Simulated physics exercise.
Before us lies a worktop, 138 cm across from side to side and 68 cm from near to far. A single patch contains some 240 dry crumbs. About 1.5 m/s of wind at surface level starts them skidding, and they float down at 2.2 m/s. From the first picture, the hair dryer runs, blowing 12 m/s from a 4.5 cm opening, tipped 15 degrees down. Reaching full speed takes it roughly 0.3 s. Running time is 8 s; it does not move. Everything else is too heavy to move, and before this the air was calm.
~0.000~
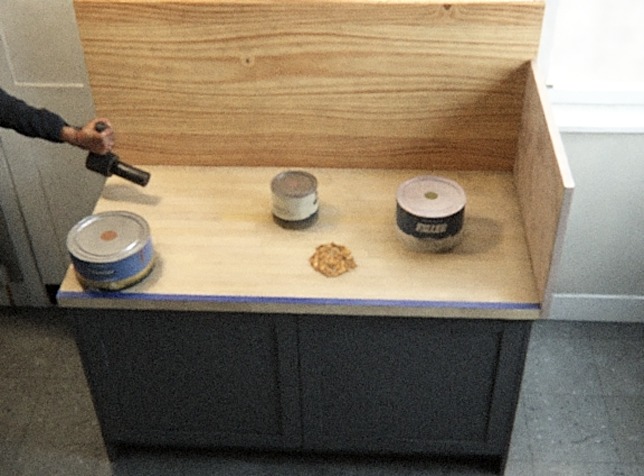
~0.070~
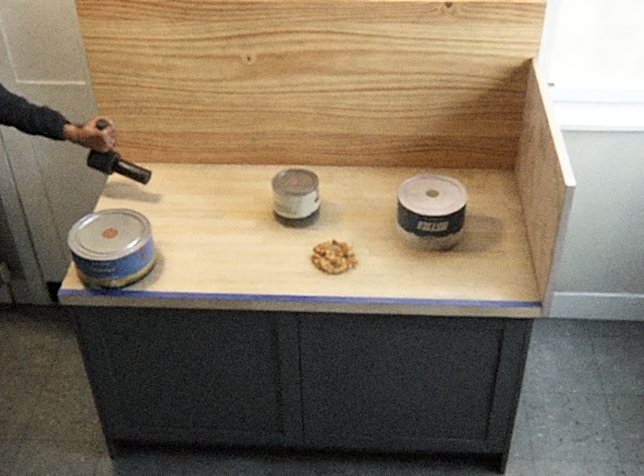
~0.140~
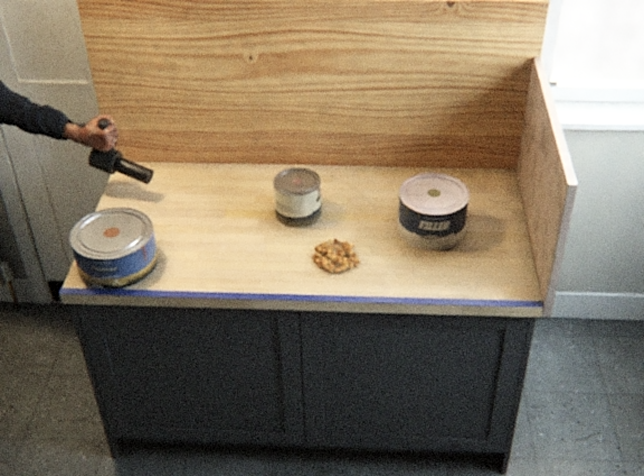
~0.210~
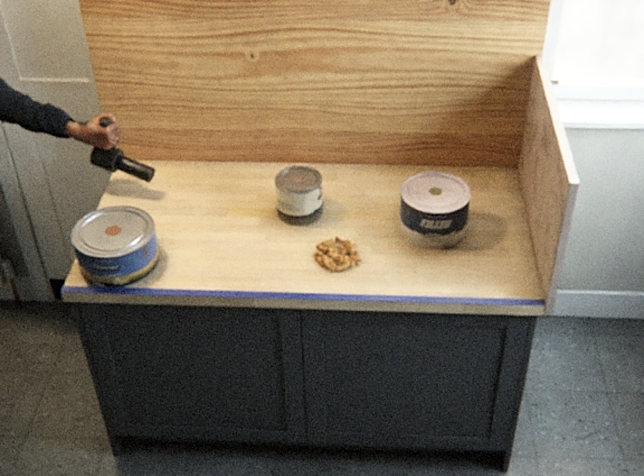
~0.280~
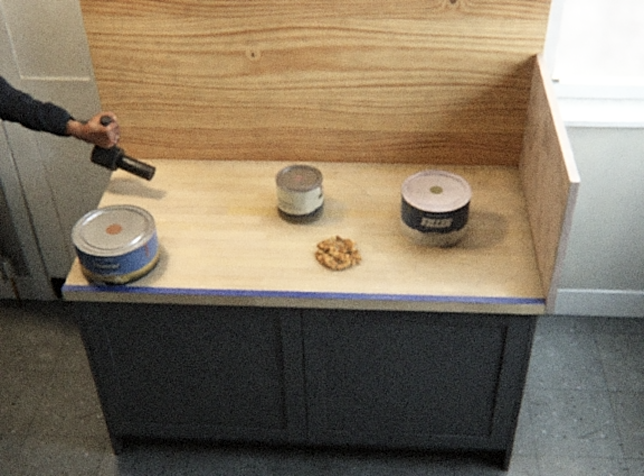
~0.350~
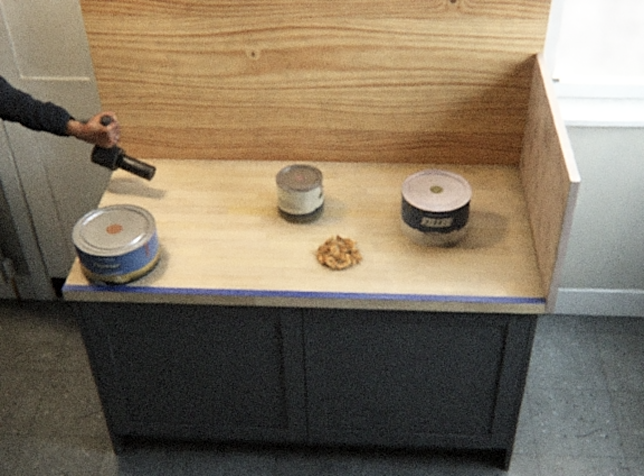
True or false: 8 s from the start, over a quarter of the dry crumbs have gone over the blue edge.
True.
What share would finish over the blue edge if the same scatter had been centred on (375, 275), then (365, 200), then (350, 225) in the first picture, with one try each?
Going through the three spots in order, you'd get 100 percent, 0 percent and 0 percent.
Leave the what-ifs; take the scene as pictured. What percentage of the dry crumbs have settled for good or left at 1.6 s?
I reckon around 100 per cent.
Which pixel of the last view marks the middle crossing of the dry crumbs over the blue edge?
I'd say roughly (470, 302).
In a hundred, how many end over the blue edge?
Roughly 100 percent, I'd say.
After 1.6 s, 4 % are on the move or not yet settled, 96 % are over the blue edge.
After 2.6 s, 2 % are on the move or not yet settled, 96 % are over the blue edge.
After 4.4 s, 1 % are on the move or not yet settled, 97 % are over the blue edge.
After 8.0 s, at the end, 97 % are over the blue edge.
